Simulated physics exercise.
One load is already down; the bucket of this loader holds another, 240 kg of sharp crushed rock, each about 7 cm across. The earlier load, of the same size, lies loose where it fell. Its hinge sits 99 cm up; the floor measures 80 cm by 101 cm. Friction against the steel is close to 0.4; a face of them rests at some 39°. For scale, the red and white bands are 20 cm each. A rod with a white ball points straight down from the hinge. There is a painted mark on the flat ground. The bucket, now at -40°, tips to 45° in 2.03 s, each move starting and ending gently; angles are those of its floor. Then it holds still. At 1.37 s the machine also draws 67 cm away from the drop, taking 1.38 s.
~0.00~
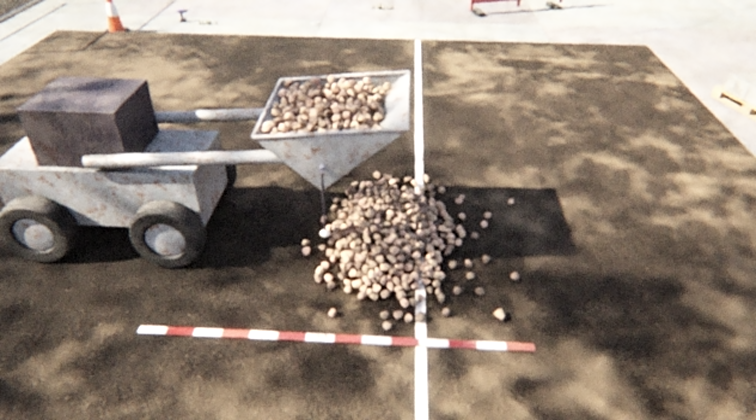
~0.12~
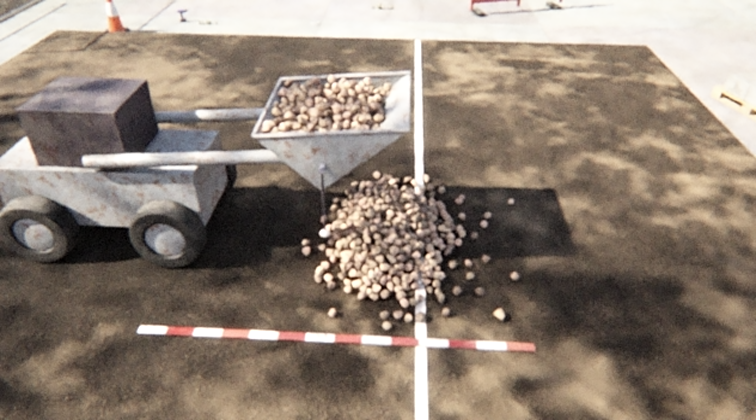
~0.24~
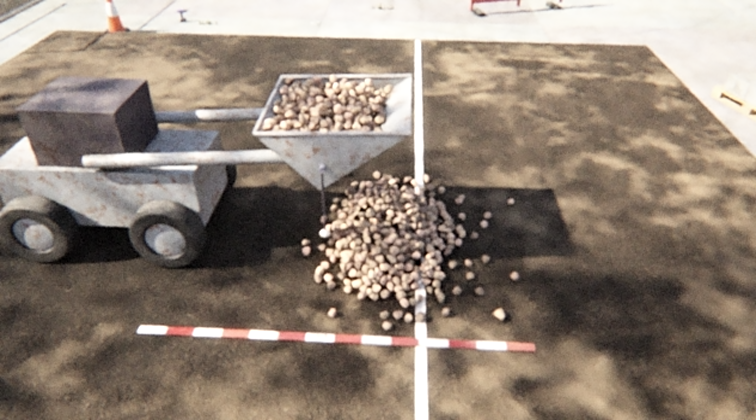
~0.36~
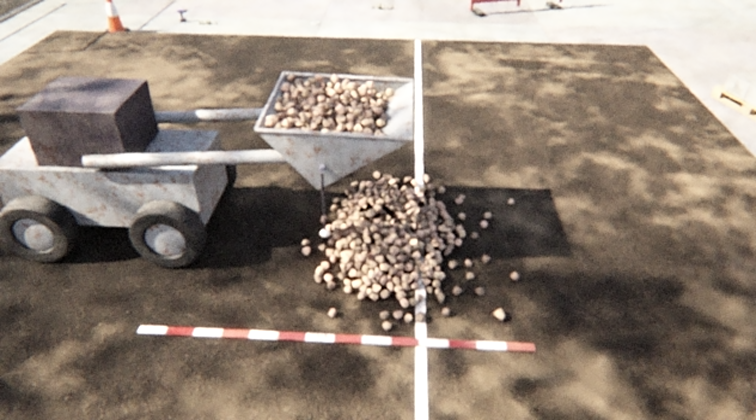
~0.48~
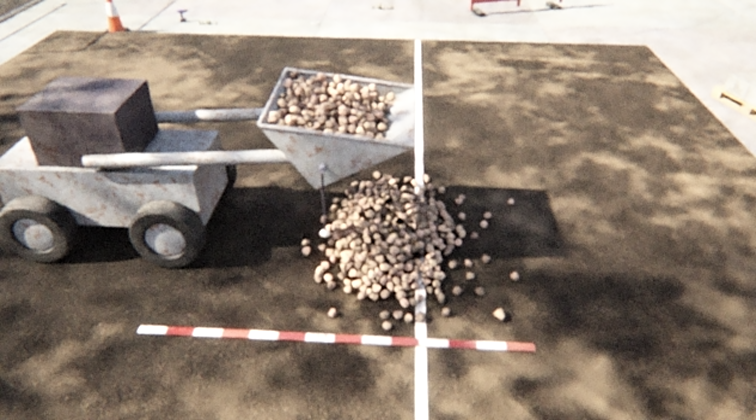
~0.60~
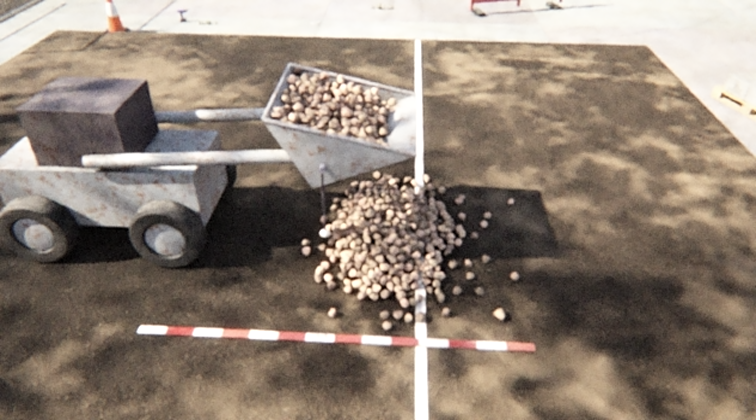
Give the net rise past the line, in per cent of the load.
About 22 per cent.
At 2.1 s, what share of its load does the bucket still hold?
It holds some 5 per cent.
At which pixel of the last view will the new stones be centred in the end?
Their middle is at about (386, 223).
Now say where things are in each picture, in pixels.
In the first frame, the bucket is at -40°, its lip at (408, 129); the top of the load is at (348, 88). The earlier load is highest near (371, 217), 23 cm above ground level, 83 % short of the line, 17 % past the line.
In the second frame, the bucket is at -39°, its lip at (409, 130); the top of the load is at (342, 87); the stones move at 0.0 m/s on average.
In the third frame, the bucket is at -37°, its lip at (411, 134); the top of the load is at (330, 89); the stones move at 0.1 m/s on average.
The fourth frame shows lip at (413, 139), floor tilted -33°, highest stones at (309, 88); the stones move at 0.1 m/s on average.
The fifth frame shows lip at (415, 146), floor tilted -28°, highest stones at (301, 84); the stones move at 0.2 m/s on average.
The sixth frame shows lip at (417, 155), floor tilted -22°, highest stones at (302, 79); the stones move at 0.2 m/s on average.
After 1.5 s the floor is at 32°; in per cent of one load, 98 in the bucket, 86 short of the line, 17 past the line; the foremost stones are at (492, 249).
After 2.1 s the floor is at 45°; in per cent of one load, 3 in the bucket, 161 short of the line, 36 past the line; the foremost stones are at (493, 239).
After 3.2 s the floor is at 45°; in per cent of one load, 0 in the bucket, 161 short of the line, 39 past the line; the foremost stones are at (507, 232).
After 5.6 s the floor is at 45°; in per cent of one load, 0 in the bucket, 161 short of the line, 39 past the line; the foremost stones are at (507, 232). Net gain past the line, 22.
